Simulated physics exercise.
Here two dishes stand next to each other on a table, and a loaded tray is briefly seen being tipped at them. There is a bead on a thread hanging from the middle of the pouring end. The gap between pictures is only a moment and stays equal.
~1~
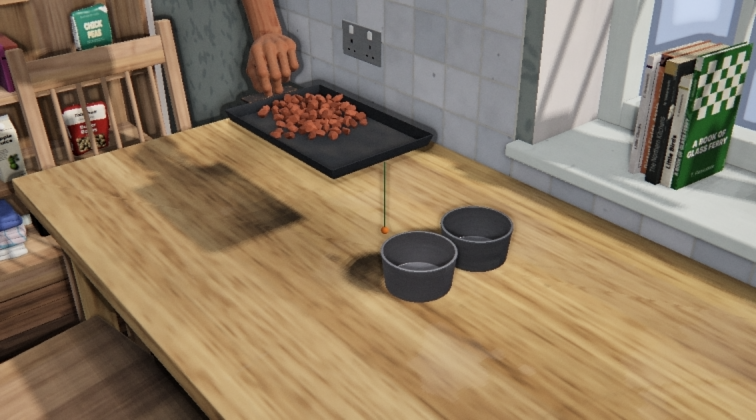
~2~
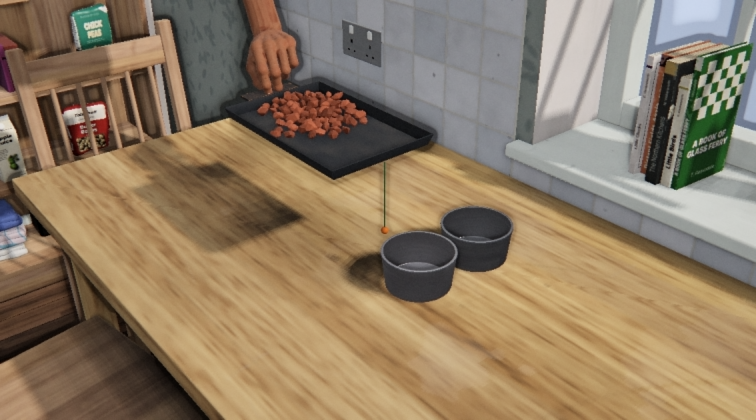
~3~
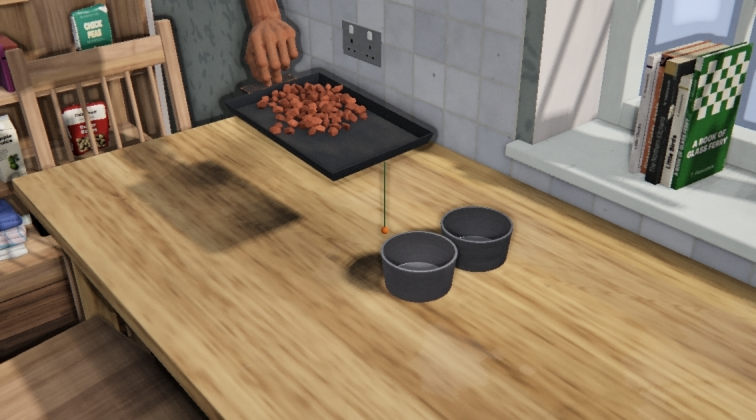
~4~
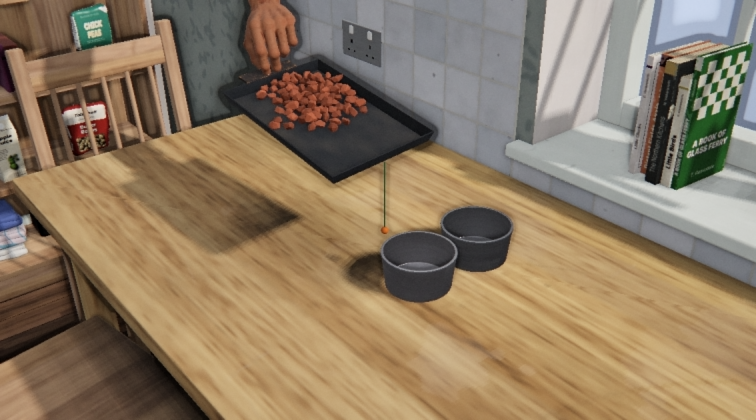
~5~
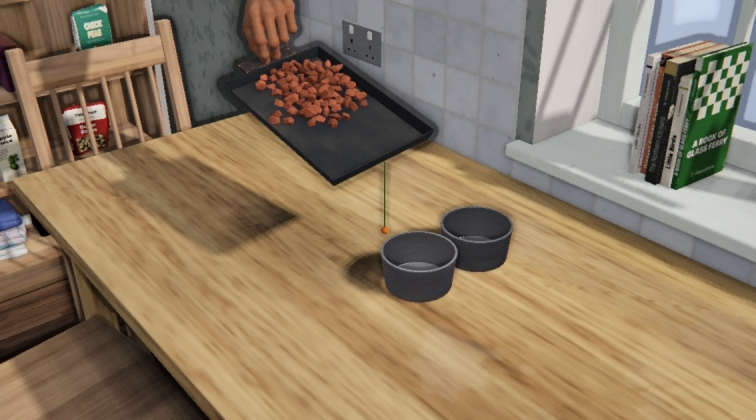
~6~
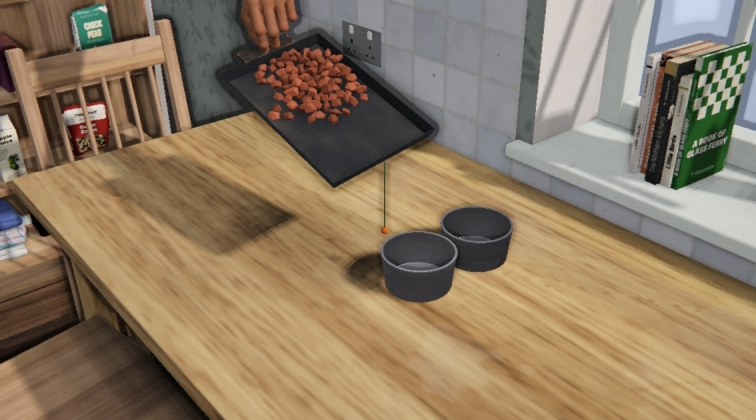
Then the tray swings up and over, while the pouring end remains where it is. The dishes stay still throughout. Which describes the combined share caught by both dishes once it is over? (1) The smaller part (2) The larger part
1.
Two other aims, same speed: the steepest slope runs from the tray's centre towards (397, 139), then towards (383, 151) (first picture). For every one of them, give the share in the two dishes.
That comes to 50 per cent the first time and 70 per cent the second.
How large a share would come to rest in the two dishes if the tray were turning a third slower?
About 0 %.
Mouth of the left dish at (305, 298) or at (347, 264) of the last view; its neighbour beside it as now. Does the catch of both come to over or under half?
Taking them in turn, it's beyond half and then beyond half.
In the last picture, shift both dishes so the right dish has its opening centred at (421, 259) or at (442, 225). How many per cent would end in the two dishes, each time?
Around 60 and then 20 per cent.
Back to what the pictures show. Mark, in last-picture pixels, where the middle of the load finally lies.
Roughly at pixel (355, 312).
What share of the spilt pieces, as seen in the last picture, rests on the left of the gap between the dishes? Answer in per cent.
Share to the left: Near 100 per cent.
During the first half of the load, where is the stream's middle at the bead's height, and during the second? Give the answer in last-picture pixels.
Around (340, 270), followed by around (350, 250).
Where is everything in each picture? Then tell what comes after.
In the first picture, corners of the pouring end at (333, 168) and (428, 134), level; middle of the load at (309, 113), bits of crushed brick; left dish at (444, 280); right dish at (502, 250); bead on its thread at (385, 230).
In the second picture, corners of the pouring end at (333, 168) and (428, 134), level; middle of the load at (309, 111).
In the third picture, corners of the pouring end at (333, 170) and (428, 133), tipped barely, lowest at the left corner; middle of the load at (309, 105).
In the fourth picture, corners of the pouring end at (334, 173) and (428, 131), tipped a little, lowest at the left corner; middle of the load at (308, 96).
In the fifth picture, corners of the pouring end at (334, 176) and (429, 129), tipped a little, lowest at the left corner; middle of the load at (308, 88).
In the sixth picture, corners of the pouring end at (334, 179) and (429, 128), tipped clearly, lowest at the left corner; middle of the load at (308, 80); left dish at (444, 280); right dish at (502, 250).
Soon after the last picture, tray tipped steeply; most on the tray; about a quarter in the air.
A little later, tray tipped past a quarter turn; a small part on the tray; a stray few in the left dish; most outside both; a stray few in the air.
Later still, tray tipped past a quarter turn; a stray few in the left dish; nearly all outside both.
At rest, tray tipped past a quarter turn; a stray few in the left dish; none in the right dish; nearly all outside both.
